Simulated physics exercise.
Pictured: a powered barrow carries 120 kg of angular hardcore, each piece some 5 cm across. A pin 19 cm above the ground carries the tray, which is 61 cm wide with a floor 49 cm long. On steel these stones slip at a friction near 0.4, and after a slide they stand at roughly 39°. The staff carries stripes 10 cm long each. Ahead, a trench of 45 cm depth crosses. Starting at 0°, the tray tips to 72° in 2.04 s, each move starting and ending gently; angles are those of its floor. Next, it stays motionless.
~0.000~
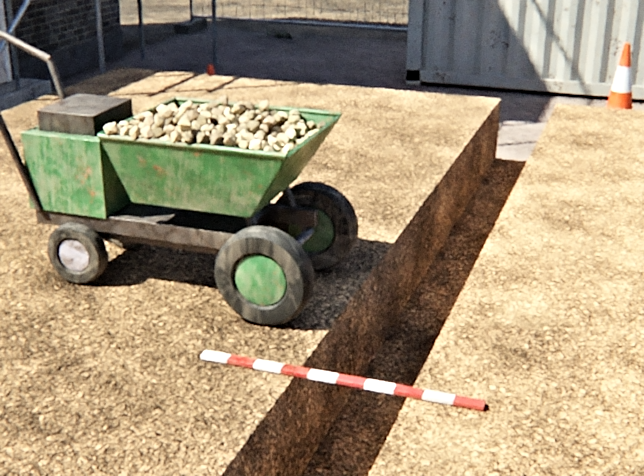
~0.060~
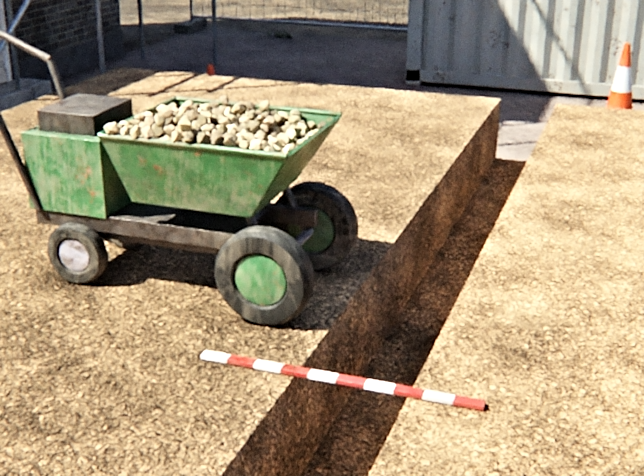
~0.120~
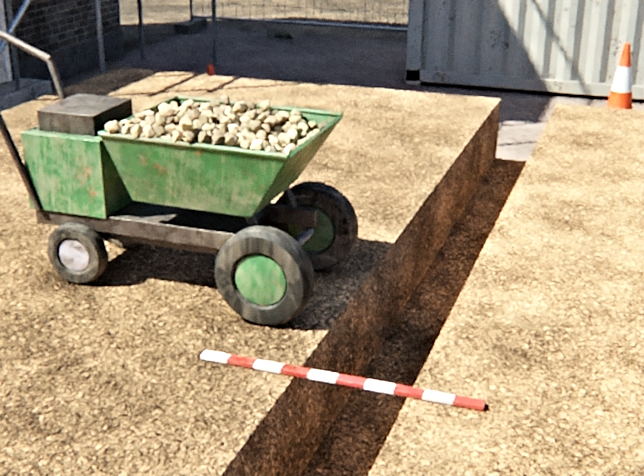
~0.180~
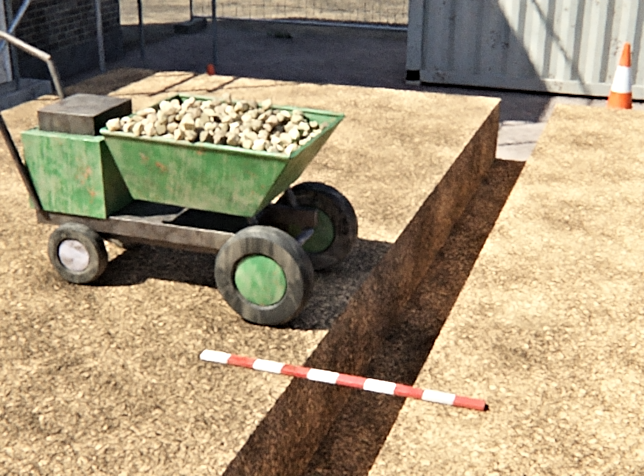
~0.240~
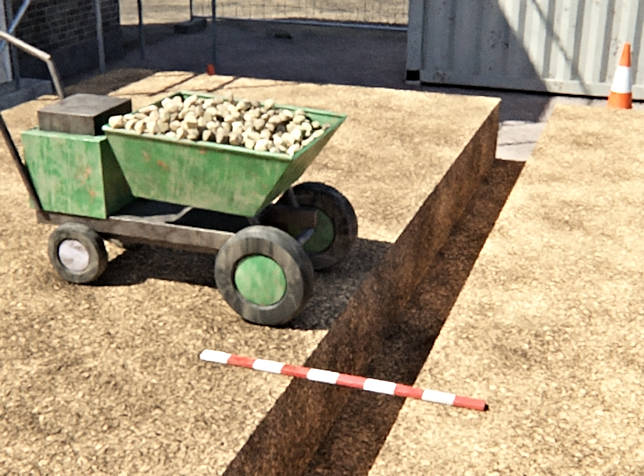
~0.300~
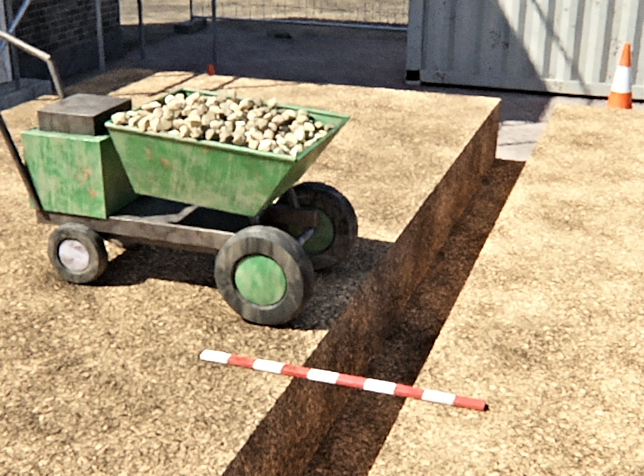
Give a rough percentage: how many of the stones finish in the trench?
57 %.
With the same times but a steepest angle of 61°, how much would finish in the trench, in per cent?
With that change, near 25 per cent.
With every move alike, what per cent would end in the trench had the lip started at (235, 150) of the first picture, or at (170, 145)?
First spot about 80, second spot about 45 per cent.
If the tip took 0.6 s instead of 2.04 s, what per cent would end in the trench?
My guess is near 30 percent.
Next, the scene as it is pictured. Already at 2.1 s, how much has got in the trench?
Close to 15 per cent has got there by then.
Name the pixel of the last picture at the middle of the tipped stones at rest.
The resting stones are centred at roughly (424, 395).
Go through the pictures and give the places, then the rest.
The tray is at 0°, its lip at (286, 156); the top of the load is at (231, 111), in the first picture.
The tray is at 0°, its lip at (287, 156); the top of the load is at (231, 111); the stones move at 0.0 m/s on average, in the second picture.
The tray is at 1°, its lip at (288, 157); the top of the load is at (229, 109); the stones move at 0.1 m/s on average, in the third picture.
Lip at (290, 158), floor tilted 2°, highest stones at (223, 107); the stones move at 0.1 m/s on average, in the fourth picture.
Lip at (293, 159), floor tilted 3°, highest stones at (214, 106); the stones move at 0.2 m/s on average, in the fifth picture.
Lip at (296, 160), floor tilted 4°, highest stones at (207, 104); the stones move at 0.2 m/s on average, in the sixth picture.
After 1.5 s the floor is at 61°; 98 % in the tray, 2 % in the trench; the foremost stones are at (420, 275).
After 2.1 s the floor is at 72°; 66 % in the tray, 16 % in the trench, 18 % past the trench; the foremost stones are at (552, 327).
After 2.5 s the floor is at 72°; 50 % in the tray, 25 % in the trench, 24 % past the trench; the foremost stones are at (582, 338).
After 4.4 s the floor is at 72°; 20 % in the tray, 57 % in the trench, 23 % past the trench; the foremost stones are at (583, 338).
